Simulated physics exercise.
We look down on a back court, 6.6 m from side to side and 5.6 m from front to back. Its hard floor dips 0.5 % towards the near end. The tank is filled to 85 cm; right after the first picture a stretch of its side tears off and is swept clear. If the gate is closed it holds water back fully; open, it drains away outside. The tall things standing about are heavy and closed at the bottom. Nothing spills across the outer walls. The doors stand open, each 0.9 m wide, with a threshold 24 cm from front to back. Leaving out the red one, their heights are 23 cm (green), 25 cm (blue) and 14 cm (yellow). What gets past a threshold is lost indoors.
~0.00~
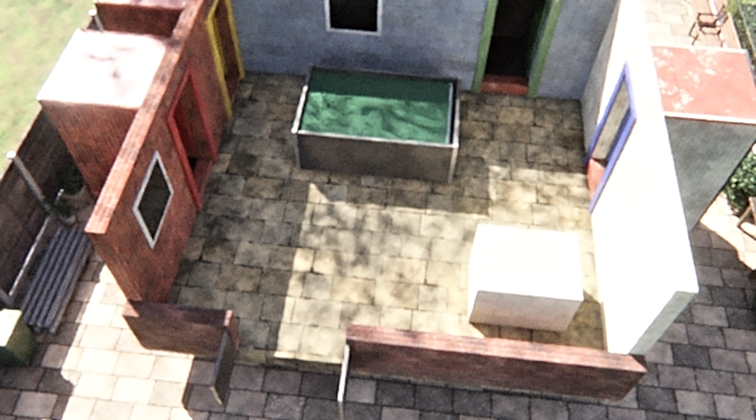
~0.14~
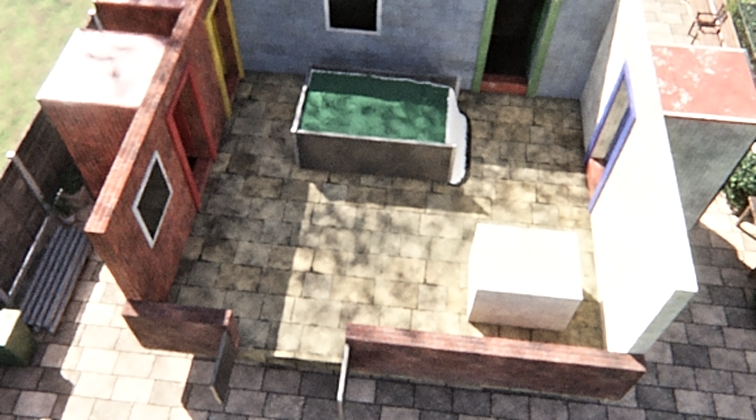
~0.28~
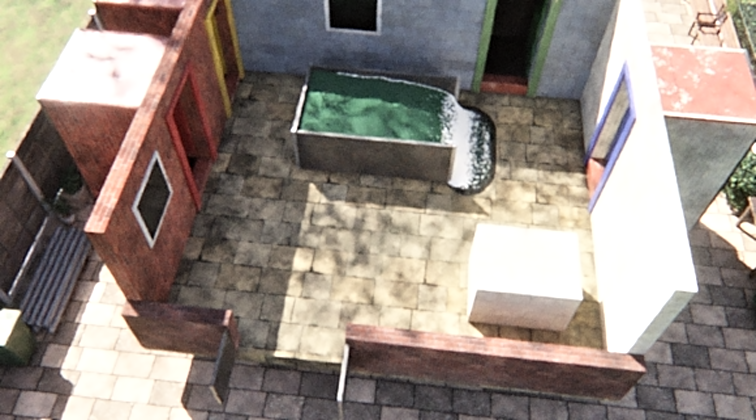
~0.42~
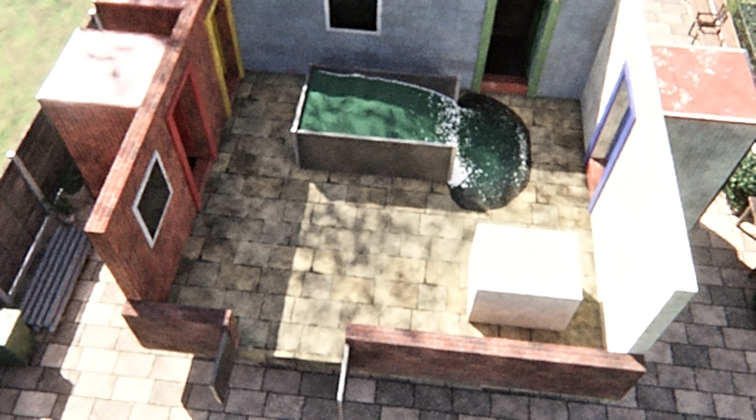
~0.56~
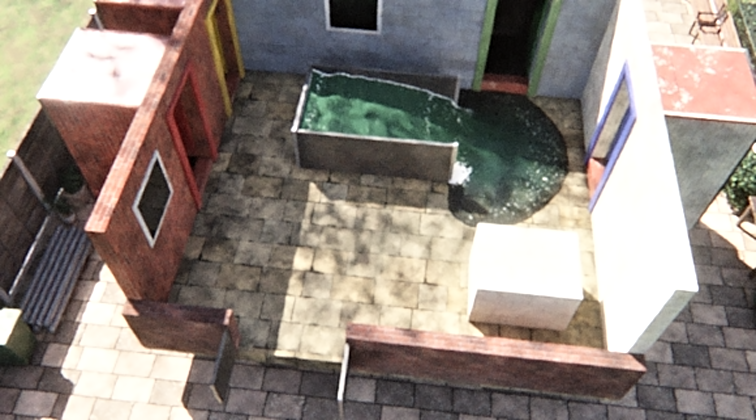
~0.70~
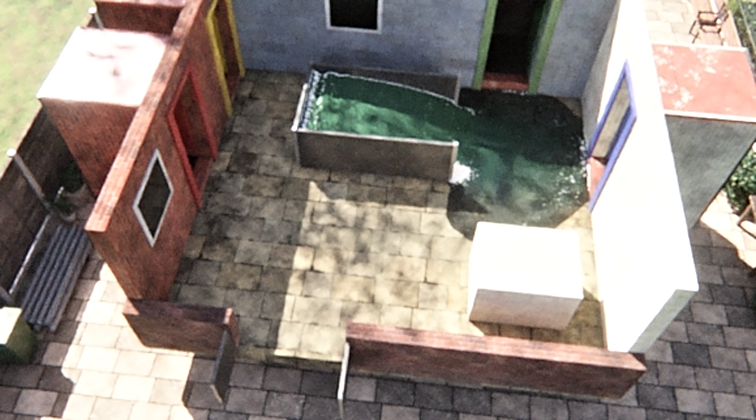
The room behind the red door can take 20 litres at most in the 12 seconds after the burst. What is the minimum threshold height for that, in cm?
At least 12.5 cm or so.
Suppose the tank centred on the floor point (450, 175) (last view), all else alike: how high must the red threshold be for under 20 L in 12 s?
About 13.0 cm.
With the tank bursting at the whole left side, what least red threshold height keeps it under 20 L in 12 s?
About 29 cm.
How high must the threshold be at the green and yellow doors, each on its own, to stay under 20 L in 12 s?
About 26 cm at green and 13.0 cm at yellow.
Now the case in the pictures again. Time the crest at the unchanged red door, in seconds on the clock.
At about 6.0 s.
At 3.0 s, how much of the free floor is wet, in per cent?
About 40 per cent.
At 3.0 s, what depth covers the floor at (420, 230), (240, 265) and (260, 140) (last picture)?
Roughly 0, 0 and 0 cm, in turn.
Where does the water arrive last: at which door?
The red one.
After 1.4 s water covers 25 % of the floor, deepest (53 cm) near (576, 105); it has not reached the red door.
After 3.0 s water covers 40 % of the floor, deepest (44 cm) near (599, 362); it has not reached the red door.
After 12.0 s water covers 100 % of the floor, deepest (14 cm) near (245, 69); 10 cm at the red door, 3 litres in over its 16 cm threshold.
At the red door as built, the water arrived by 5.5 s and peaked near 20 cm at 6.2 s.
Run again over the same 12 s with other heights there, 32 litres in over 11 cm, 8 litres over 14.5 cm. The limit of 20 litres is kept from about 12.5 cm up.
